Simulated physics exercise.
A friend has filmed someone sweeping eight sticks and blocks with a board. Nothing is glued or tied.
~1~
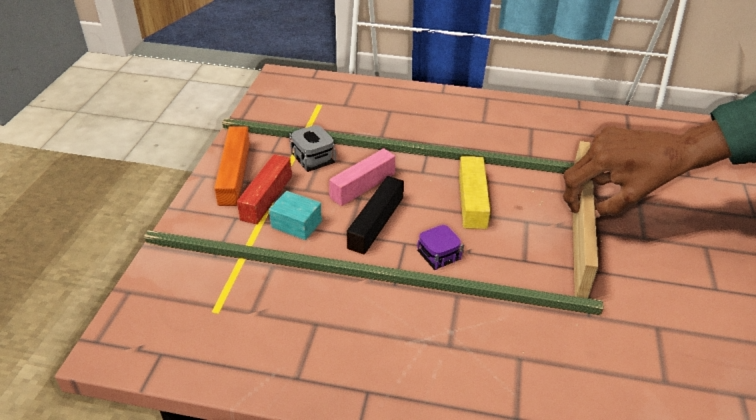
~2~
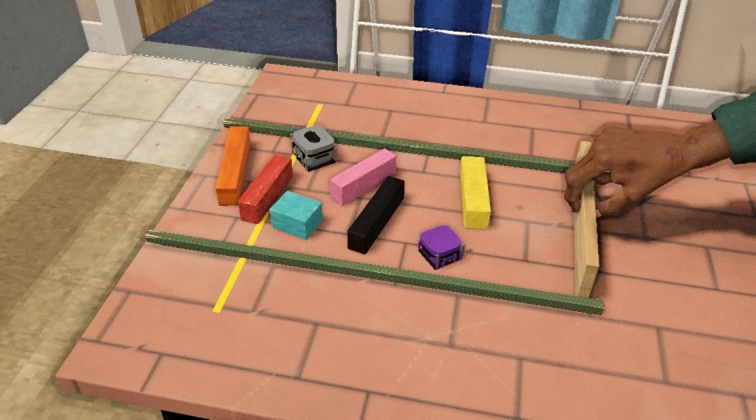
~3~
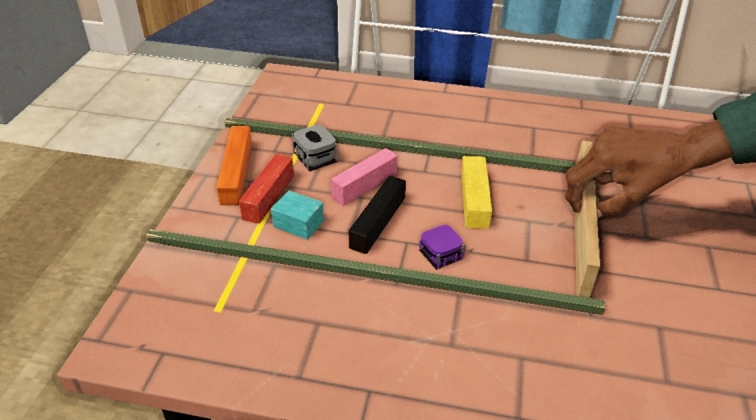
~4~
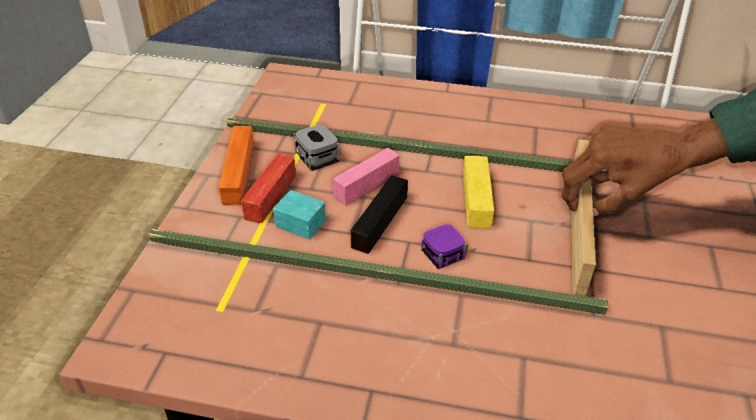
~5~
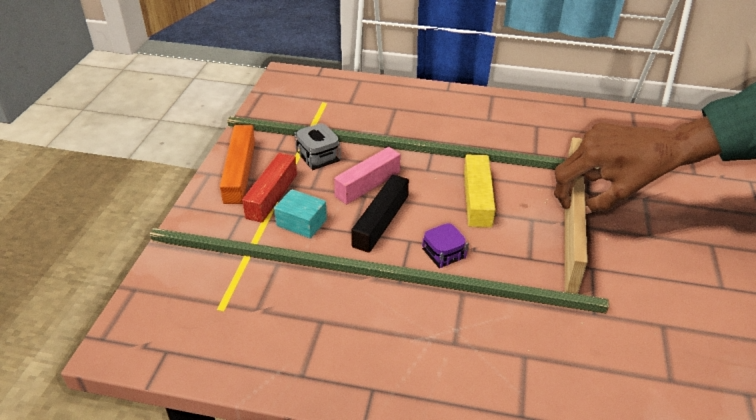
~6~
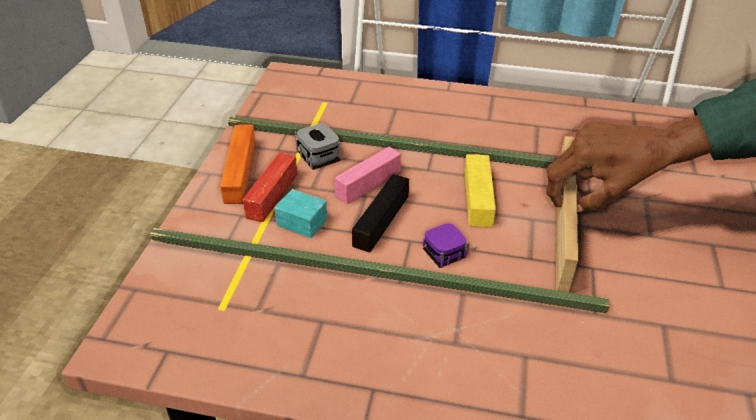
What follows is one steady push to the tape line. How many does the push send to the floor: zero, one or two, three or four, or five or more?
The number that fall off is one or two.
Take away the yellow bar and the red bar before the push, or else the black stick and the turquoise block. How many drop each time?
First 0, then 0.
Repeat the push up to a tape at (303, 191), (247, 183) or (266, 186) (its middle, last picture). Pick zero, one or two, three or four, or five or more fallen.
For each place: None; three to four; either one or two.
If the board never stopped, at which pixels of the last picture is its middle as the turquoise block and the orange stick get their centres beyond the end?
About (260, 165), and (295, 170) for the other.
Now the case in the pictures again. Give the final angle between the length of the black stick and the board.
Near 5 degrees.
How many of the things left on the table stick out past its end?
1 of them.
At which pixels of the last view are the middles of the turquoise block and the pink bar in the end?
The turquoise block at (199, 199), the pink bar at (249, 153).
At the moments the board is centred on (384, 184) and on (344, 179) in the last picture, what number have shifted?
By then 5, and 8.
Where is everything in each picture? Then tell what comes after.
In the first picture, orange stick (233, 165); red bar (266, 188); grey case (313, 148); board (583, 215); tape (277, 190).
In the second picture, red bar (267, 188); turquoise block (297, 215).
In the third picture, grey case (315, 147); yellow bar (476, 191).
In the fourth picture, orange stick (238, 163); black stick (380, 213).
In the fifth picture, red bar (271, 186); purple case (445, 246).
In the sixth picture, orange stick (239, 162); red bar (272, 186); grey case (318, 146); board (566, 210); tape (282, 188).
Soon after, none off yet; orange stick at rest near (239, 162); red bar at rest near (272, 186); grey case at rest near (318, 146).
Then, none off yet; orange stick at rest near (239, 162); red bar at rest near (269, 186); grey case moving near (312, 144).
At rest, the number that fall off is one or two; fallen, orange stick.
